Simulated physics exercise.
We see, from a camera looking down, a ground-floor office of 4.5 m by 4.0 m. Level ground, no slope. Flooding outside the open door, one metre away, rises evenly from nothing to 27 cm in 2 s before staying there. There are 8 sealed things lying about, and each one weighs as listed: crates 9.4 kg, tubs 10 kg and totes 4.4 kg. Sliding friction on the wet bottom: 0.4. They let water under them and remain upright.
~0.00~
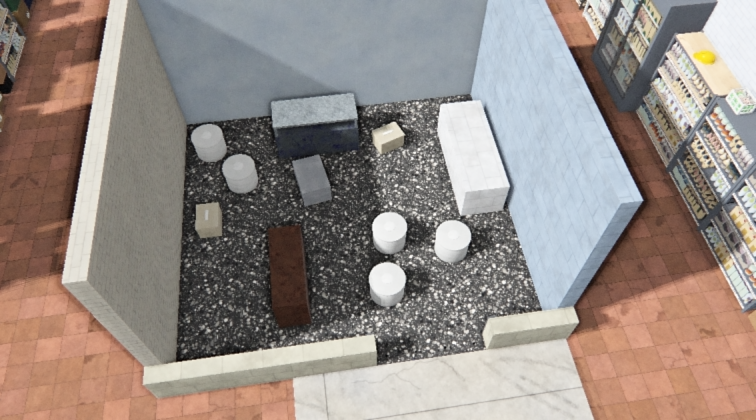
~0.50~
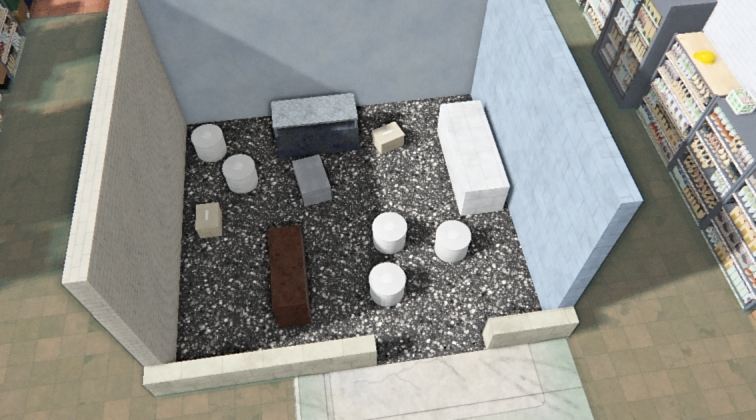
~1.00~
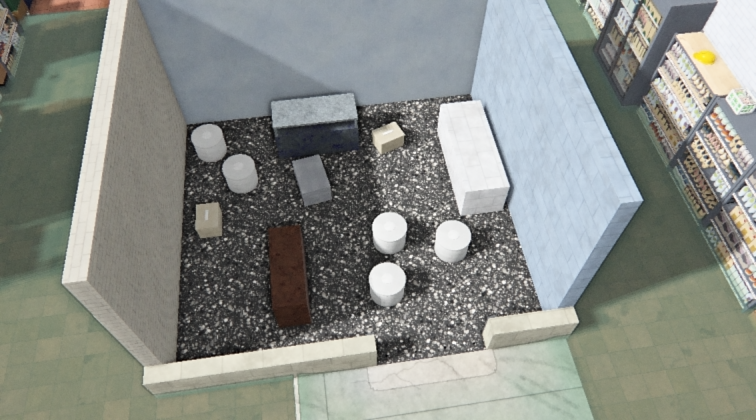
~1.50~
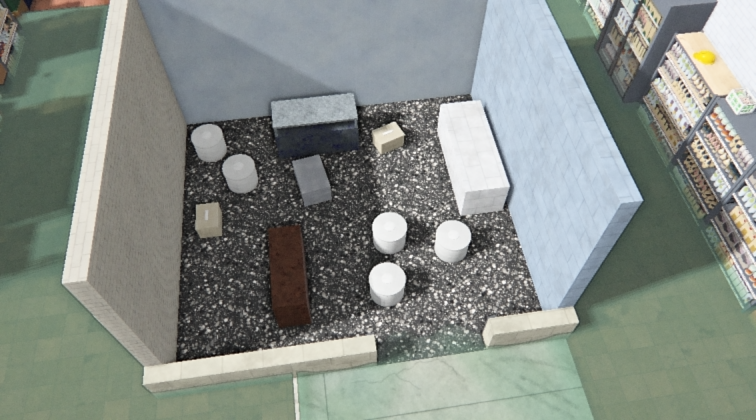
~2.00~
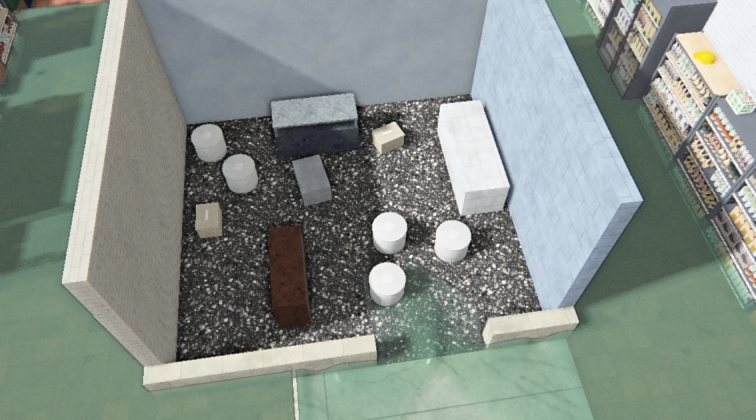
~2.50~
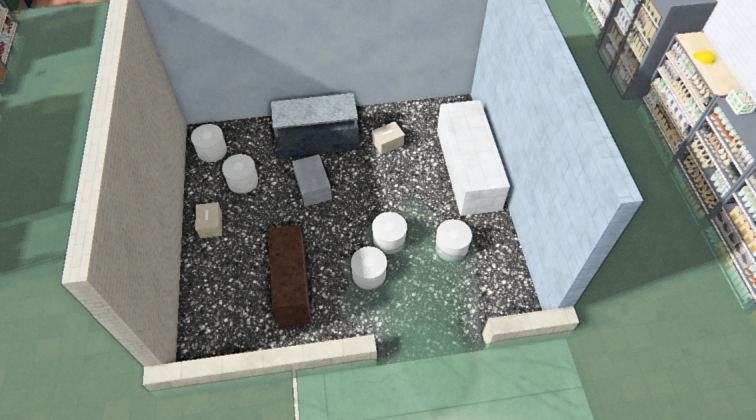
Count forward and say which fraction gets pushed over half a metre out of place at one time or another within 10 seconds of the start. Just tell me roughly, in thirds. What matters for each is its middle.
The moved portion reaches two thirds or beyond.
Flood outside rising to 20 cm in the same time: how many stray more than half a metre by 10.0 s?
8.
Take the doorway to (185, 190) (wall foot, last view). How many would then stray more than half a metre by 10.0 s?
Then it comes to 8.
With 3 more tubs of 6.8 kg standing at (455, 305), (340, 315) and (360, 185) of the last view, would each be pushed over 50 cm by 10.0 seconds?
The first one tops the mark, the next stays inside the mark, and the last tops the mark.
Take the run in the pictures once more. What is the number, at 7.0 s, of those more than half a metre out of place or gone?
Count: 6.
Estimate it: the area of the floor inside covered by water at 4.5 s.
Roughly 11.5 m2.
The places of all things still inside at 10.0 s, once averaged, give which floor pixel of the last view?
I'd say about (293, 253) in the last view.
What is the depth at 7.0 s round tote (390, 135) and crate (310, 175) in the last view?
Depths: Near 15 cm, then near 10 cm.
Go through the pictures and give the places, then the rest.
The first frame shows a tub at (387, 279) rests on the ground; a tub at (454, 235), on the bottom; 0.0 m2 under water; 0 of 8 have shifted.
The second frame shows a tub at (387, 279), on the bottom; a tub at (454, 235), on the bottom; 0.0 m2 under water; 0 of 8 have shifted.
The third frame shows a tub at (387, 279) rests on the ground; a tub at (454, 235), on the bottom; water covers 0.0 m2; 0 of 8 have shifted.
The fourth frame shows a tub at (387, 279) rests on the ground; a tub at (454, 235) rests on the ground; 0.1 m2 under water; 0 of 8 have shifted.
The fifth frame shows a tub at (387, 279) rests on the ground; a tub at (454, 235), on the bottom; 1.0 m2 under water; 0 of 8 have shifted.
The sixth frame shows a tub at (369, 262) rests on the ground, 33 cm from its start; a tub at (454, 234) rests on the ground; water covers 2.3 m2; 1 of 8 have shifted.
After 3.5 s 3 of 8 are over 50 cm from their spots; 1 afloat.
After 4.5 s 4 of 8 are over 50 cm from their spots; 4 afloat.
After 7.0 s 6 of 8 are over 50 cm from their spots; 6 afloat.
After 10.0 s 7 of 8 are over 50 cm from their spots, and 8 have been at some point; 8 afloat.
